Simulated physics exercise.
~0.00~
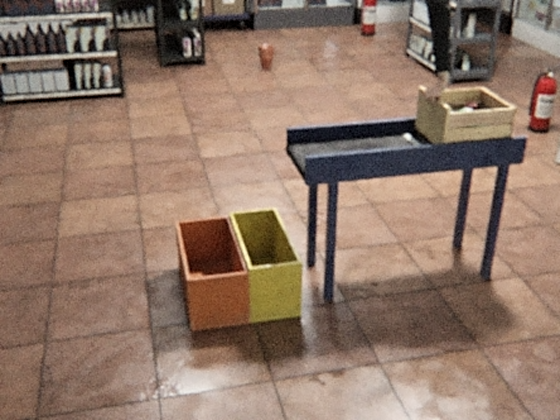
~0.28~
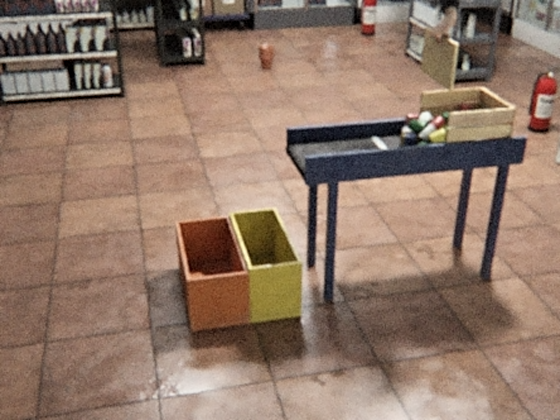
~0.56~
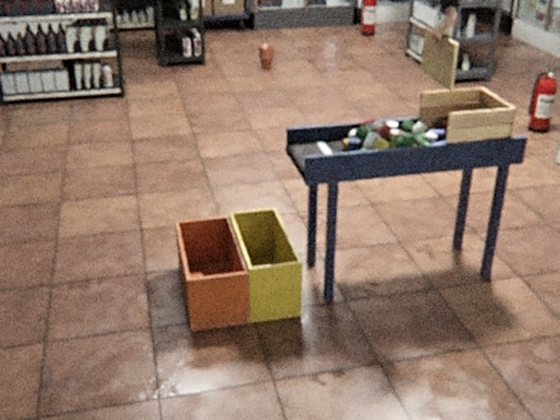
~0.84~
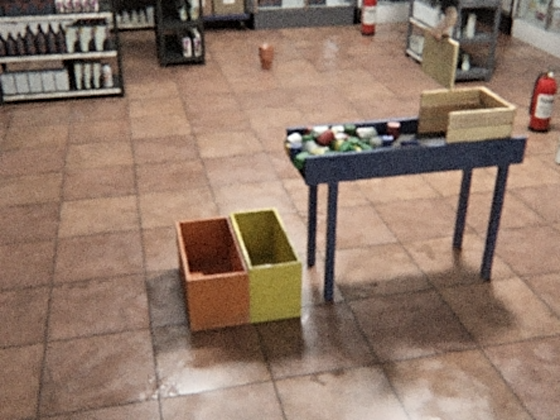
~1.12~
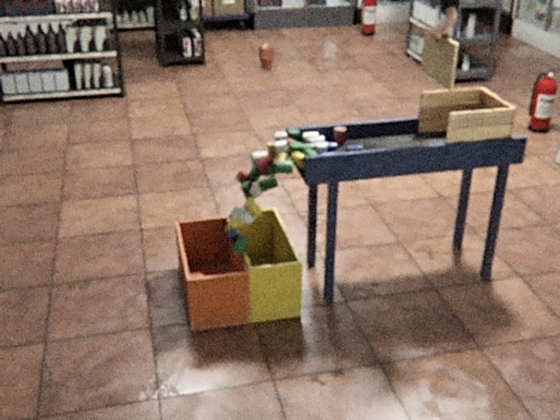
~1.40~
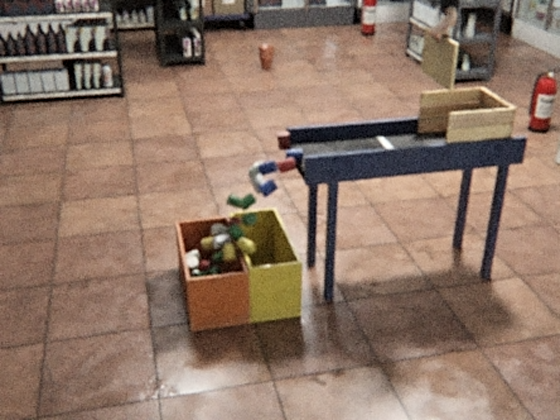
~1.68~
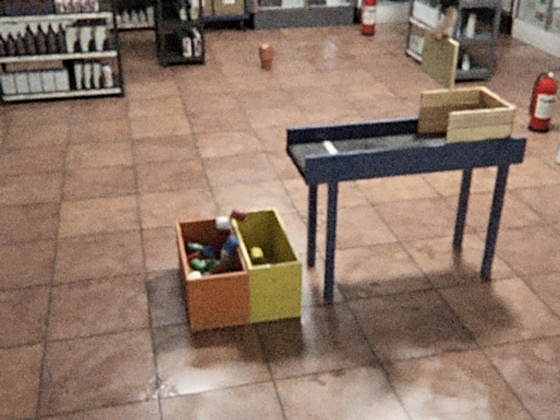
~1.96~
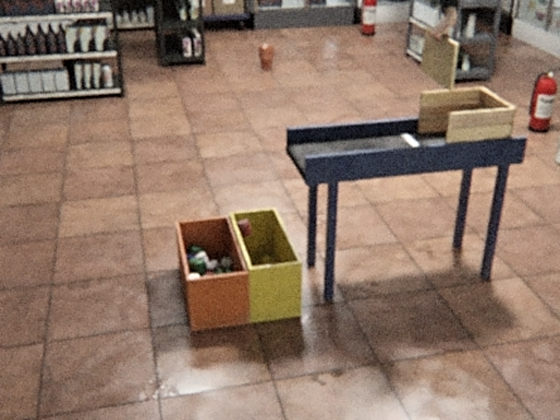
Shop floor, small jars riding a blue-framed belt leftward from a wooden pen, tumbling off and landing mostly in an orange box.
